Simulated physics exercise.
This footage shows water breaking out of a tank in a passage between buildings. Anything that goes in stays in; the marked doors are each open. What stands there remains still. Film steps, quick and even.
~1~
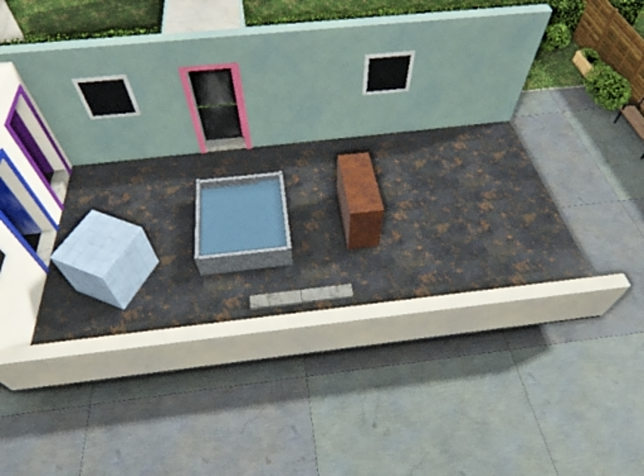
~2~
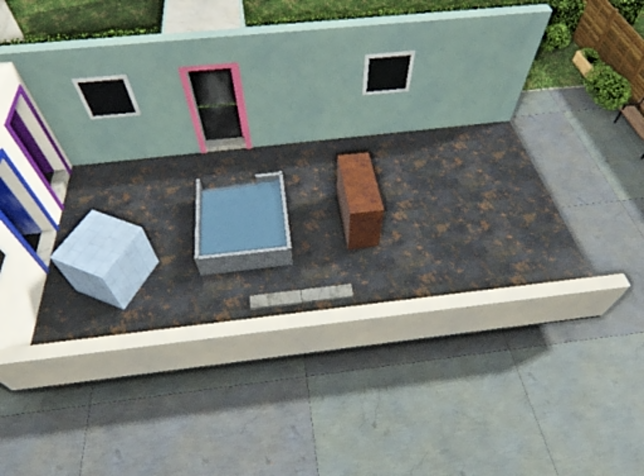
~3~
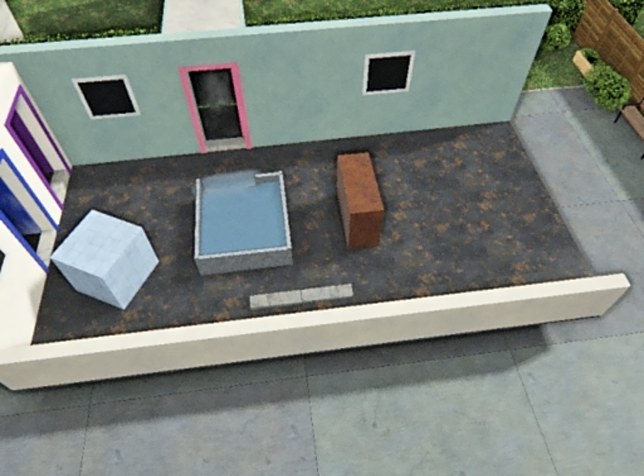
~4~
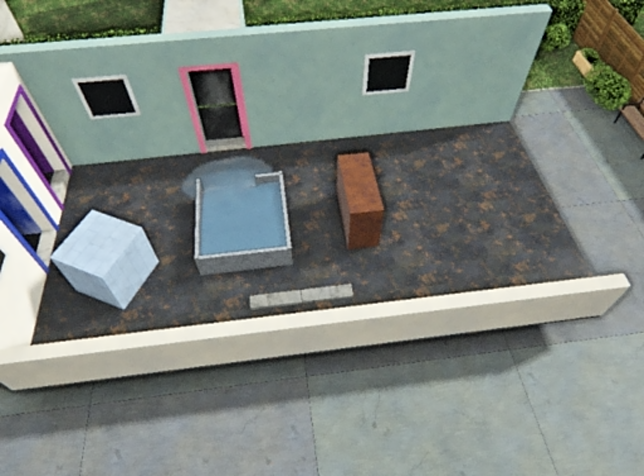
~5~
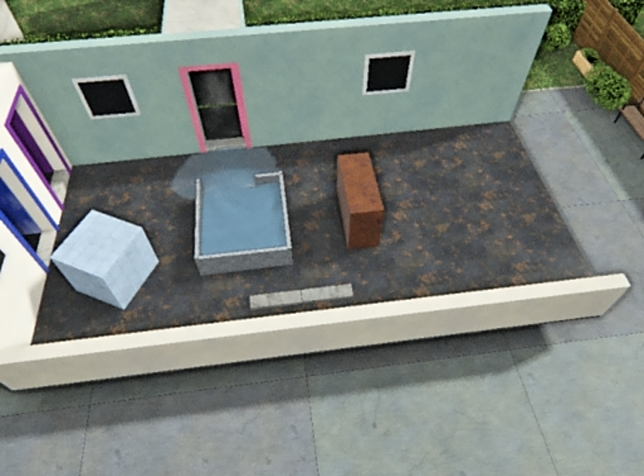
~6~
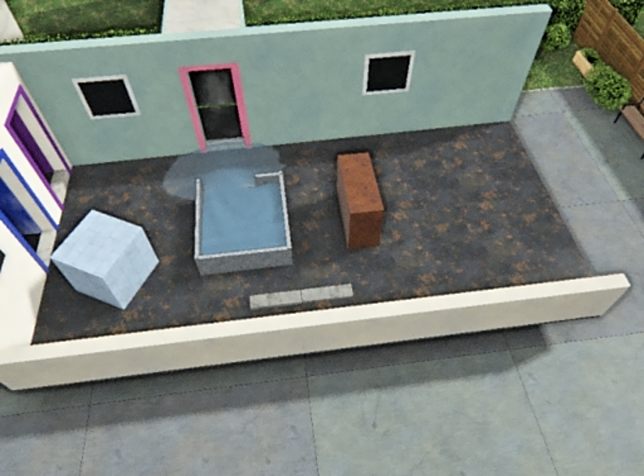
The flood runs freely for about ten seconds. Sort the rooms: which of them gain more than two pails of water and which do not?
The blue door gains no more; the pink door gains more; the purple door gains no more.
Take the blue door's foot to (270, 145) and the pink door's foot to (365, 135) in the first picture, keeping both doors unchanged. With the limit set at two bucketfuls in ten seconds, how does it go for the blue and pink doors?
I'd say the blue door exceeds the limit and the pink door stays inside the limit.
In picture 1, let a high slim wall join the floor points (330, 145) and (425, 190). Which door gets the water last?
Answer - the one in blue.
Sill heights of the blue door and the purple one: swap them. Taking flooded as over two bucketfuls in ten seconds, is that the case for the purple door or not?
As I see it, the purple door tops the mark.
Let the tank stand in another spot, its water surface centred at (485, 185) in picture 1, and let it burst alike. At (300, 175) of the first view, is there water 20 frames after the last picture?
Outcome at that point: Waterlogged.
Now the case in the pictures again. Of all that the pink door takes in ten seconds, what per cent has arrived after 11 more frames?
Share by then: 65 in a hundred.
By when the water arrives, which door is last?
It's the one in blue.
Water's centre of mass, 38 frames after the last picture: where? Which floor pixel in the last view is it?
Centre point: Around (214, 208).
A moment on, water covers 10 % of the floor; the blue door not reached, the pink door over two buckets in, the purple door not reached.
Next, water covers 15 % of the floor; the blue door not reached, the pink door far over two buckets in, the purple door wet at the sill, nothing in.
Then, water covers 30 % of the floor; the blue door wet at the sill, nothing in, the pink door far over two buckets in, the purple door wet at the sill, nothing in.
Later, water covers 50 % of the floor; the blue door wet at the sill, nothing in, the pink door far over two buckets in, the purple door wet at the sill, nothing in.
In the end, water covers 70 % of the floor; the blue door under two buckets in, the pink door far over two buckets in, the purple door wet at the sill, nothing in.
